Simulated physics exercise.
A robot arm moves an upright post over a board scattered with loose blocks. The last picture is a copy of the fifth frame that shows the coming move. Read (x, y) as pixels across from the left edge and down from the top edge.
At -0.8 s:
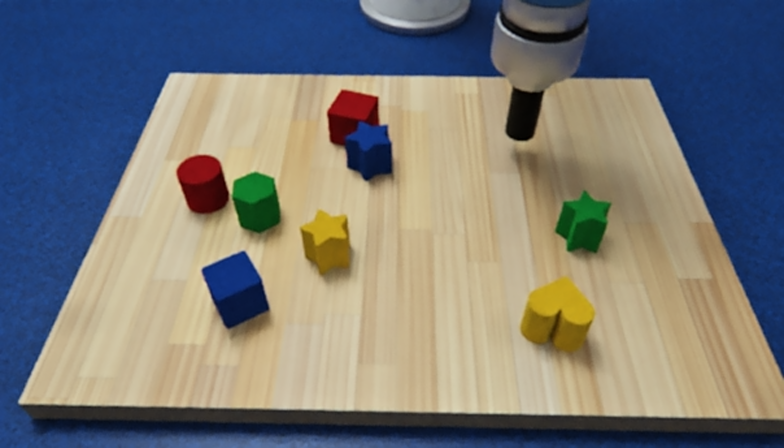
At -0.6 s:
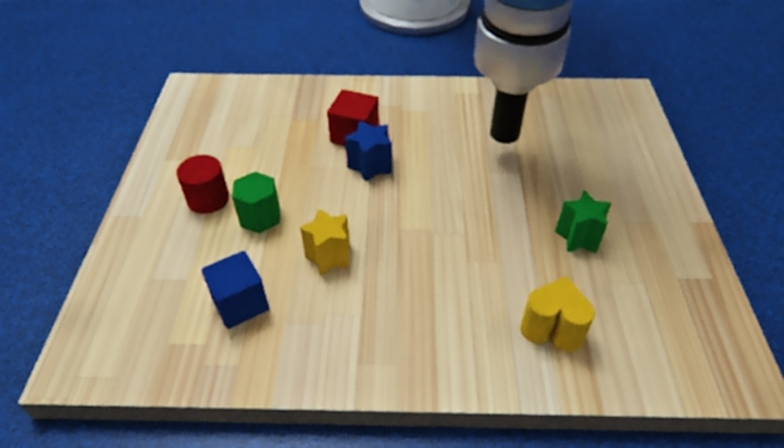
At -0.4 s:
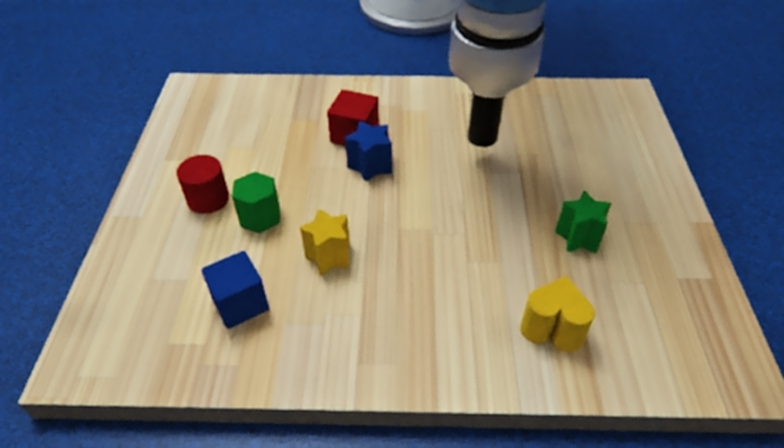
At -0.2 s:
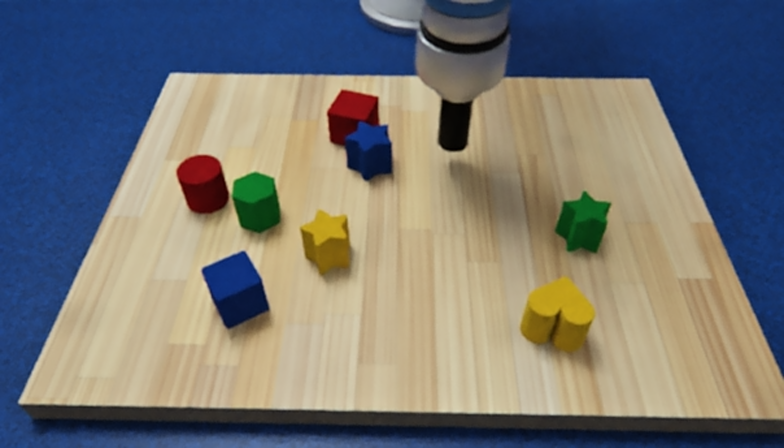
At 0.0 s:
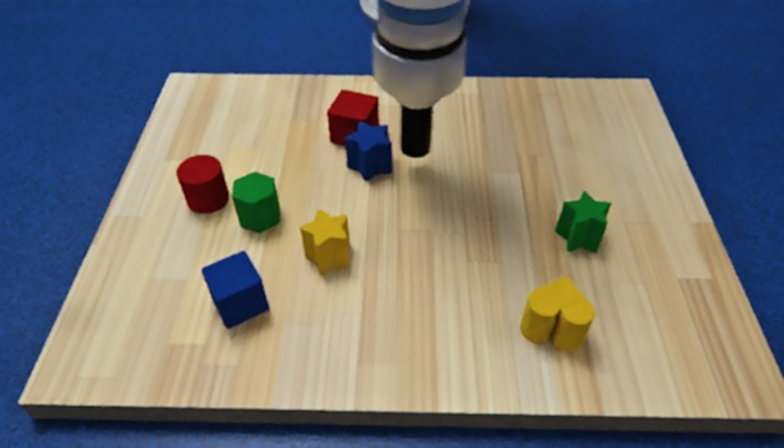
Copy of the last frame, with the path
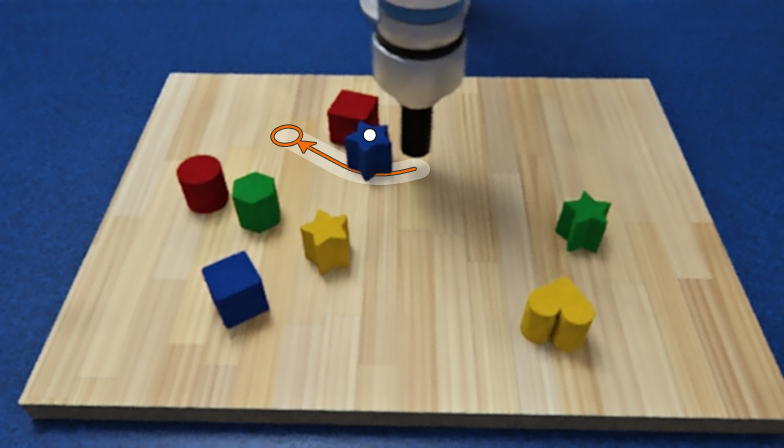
A robot arm moves its black post left across the board, leaving the blocks untouched.
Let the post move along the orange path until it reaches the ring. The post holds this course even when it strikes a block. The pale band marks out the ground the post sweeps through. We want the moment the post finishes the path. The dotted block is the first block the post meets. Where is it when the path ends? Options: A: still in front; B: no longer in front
My answer is option A.
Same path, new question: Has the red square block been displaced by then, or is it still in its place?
It stays.
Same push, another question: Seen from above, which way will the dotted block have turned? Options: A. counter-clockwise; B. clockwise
B.
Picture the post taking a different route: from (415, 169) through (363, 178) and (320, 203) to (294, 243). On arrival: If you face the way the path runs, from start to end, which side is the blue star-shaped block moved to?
Answer: Rightward.
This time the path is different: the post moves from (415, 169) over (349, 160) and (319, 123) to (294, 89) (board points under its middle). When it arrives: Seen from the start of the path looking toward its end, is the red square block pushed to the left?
I believe not.
The line goes from (415, 169) over (365, 173) and (323, 155) to (287, 136); the dot is on the blue star-shaped block.
The first path, step by step. One third of the way, post at (364, 153); blue star-shaped block at (336, 132), turned 35° clockwise.
Two thirds of the way, post at (320, 135); blue star-shaped block at (293, 115), turned 35° clockwise.
At the end, post at (283, 115); red square block unmoved; blue star-shaped block at (257, 97), turned 35° clockwise.
